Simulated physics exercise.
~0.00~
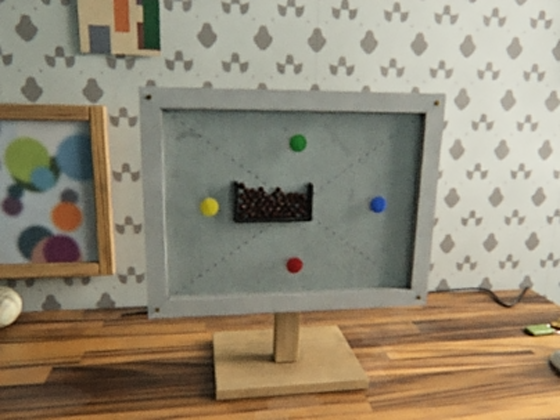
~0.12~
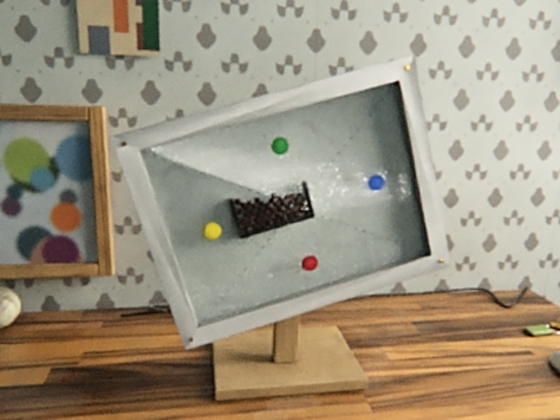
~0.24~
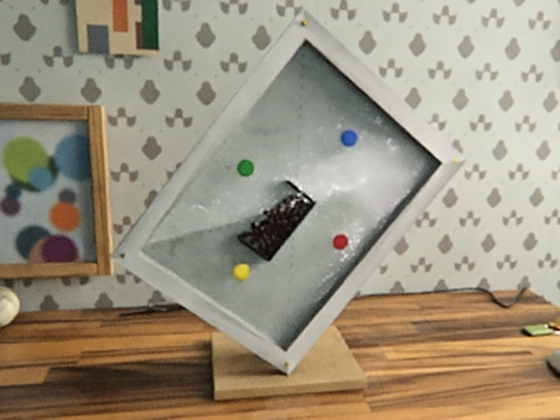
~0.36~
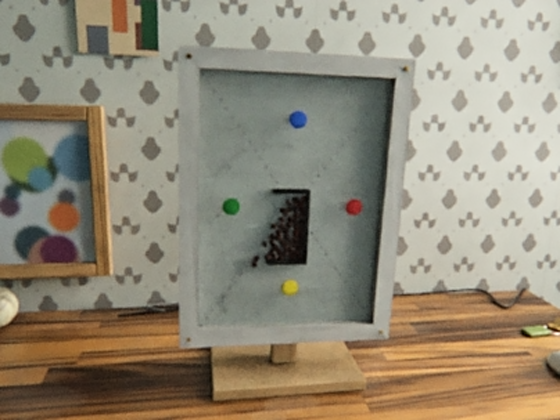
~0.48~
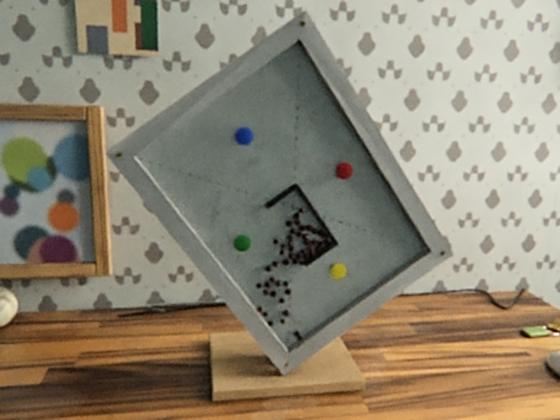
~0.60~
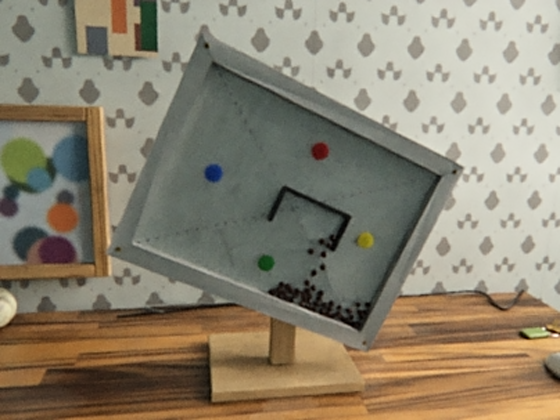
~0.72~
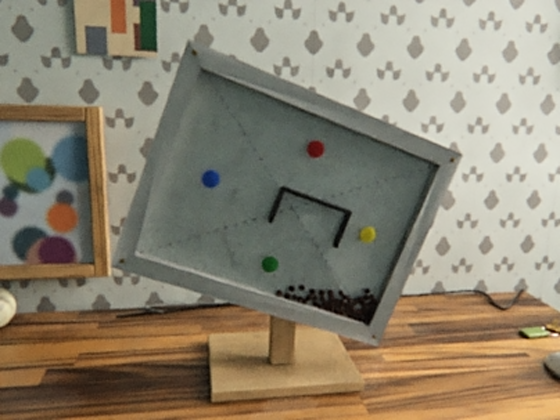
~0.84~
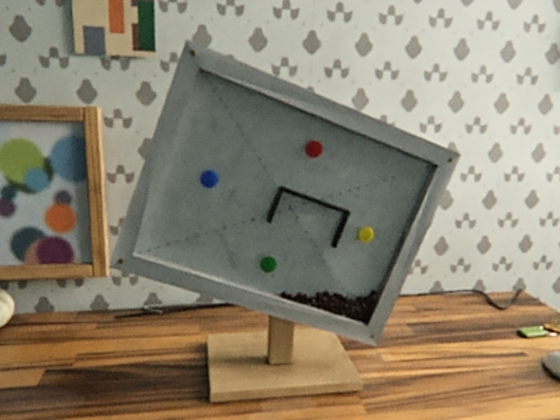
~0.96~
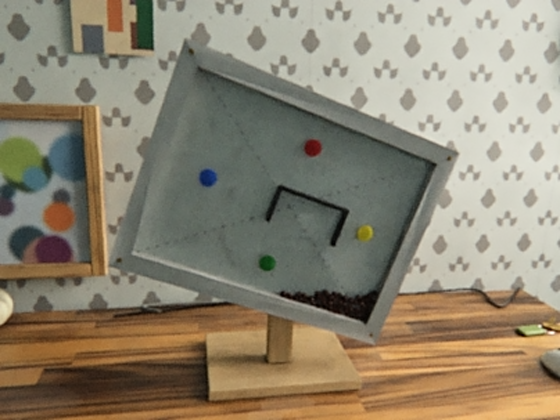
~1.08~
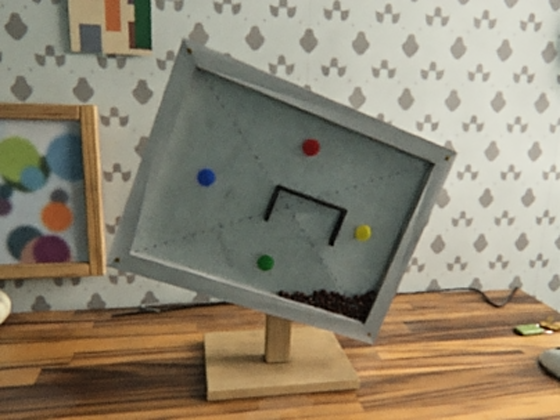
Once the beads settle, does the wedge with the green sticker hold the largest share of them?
Yes, most of the beads come to rest along the bottom edge in the green wedge, with a smaller part in the yellow one.
